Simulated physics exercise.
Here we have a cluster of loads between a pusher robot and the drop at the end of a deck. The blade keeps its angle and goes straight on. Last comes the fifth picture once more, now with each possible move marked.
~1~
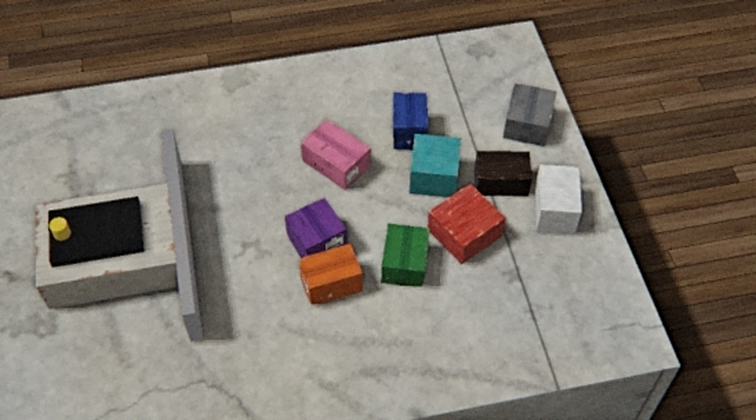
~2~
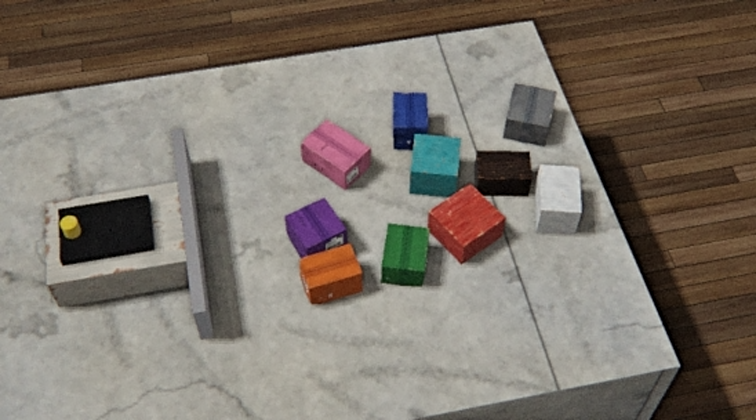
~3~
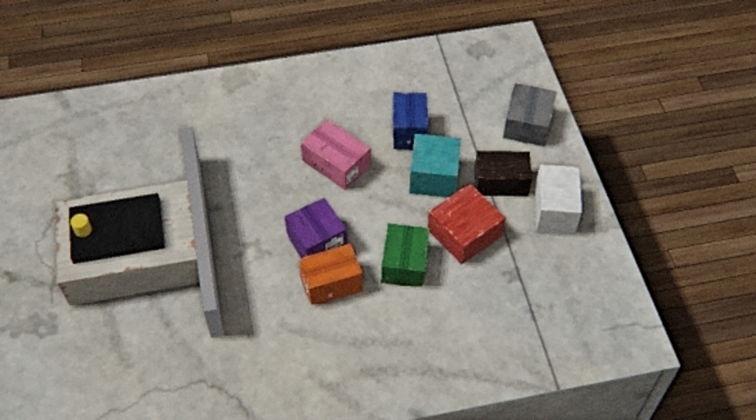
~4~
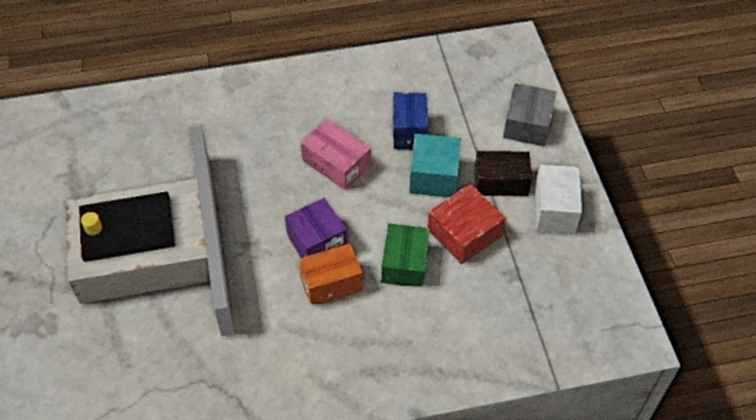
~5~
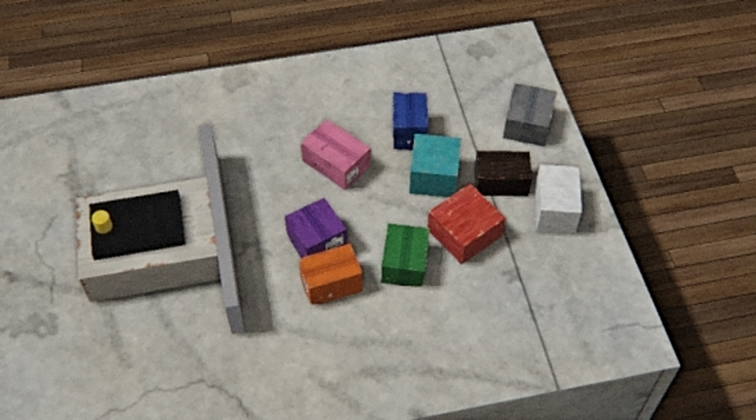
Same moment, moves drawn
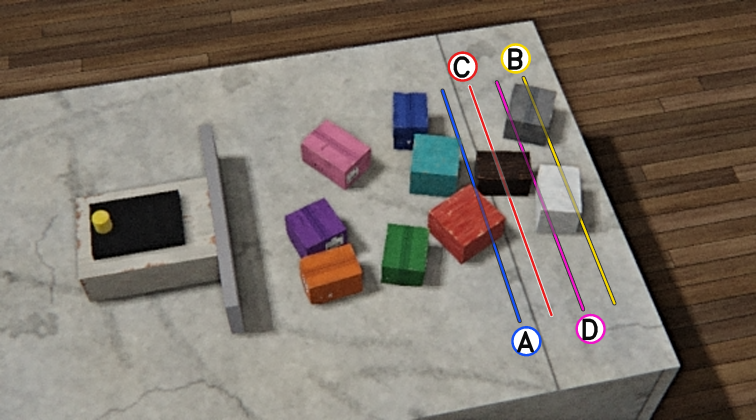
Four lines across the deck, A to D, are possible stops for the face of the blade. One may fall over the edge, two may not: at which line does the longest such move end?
The farthest such stop is A.
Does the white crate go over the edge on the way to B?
By then, yes.
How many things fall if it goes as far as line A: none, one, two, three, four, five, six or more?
One.
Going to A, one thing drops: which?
The white crate goes over.
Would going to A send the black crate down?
No.
On the marked copy, A at (478, 196); B at (565, 181); C at (507, 191); D at (536, 186).
Taking A. A third of the way, robot (242, 206); orange parcel (362, 273); green box (411, 254).
Two thirds of the way, robot (339, 190); white crate (578, 193); red crate (538, 211).
When it is over, robot (408, 178); white crate over the edge; black crate (582, 154); one fallen.
As for the rest, B drops six; C drops three; D drops five.
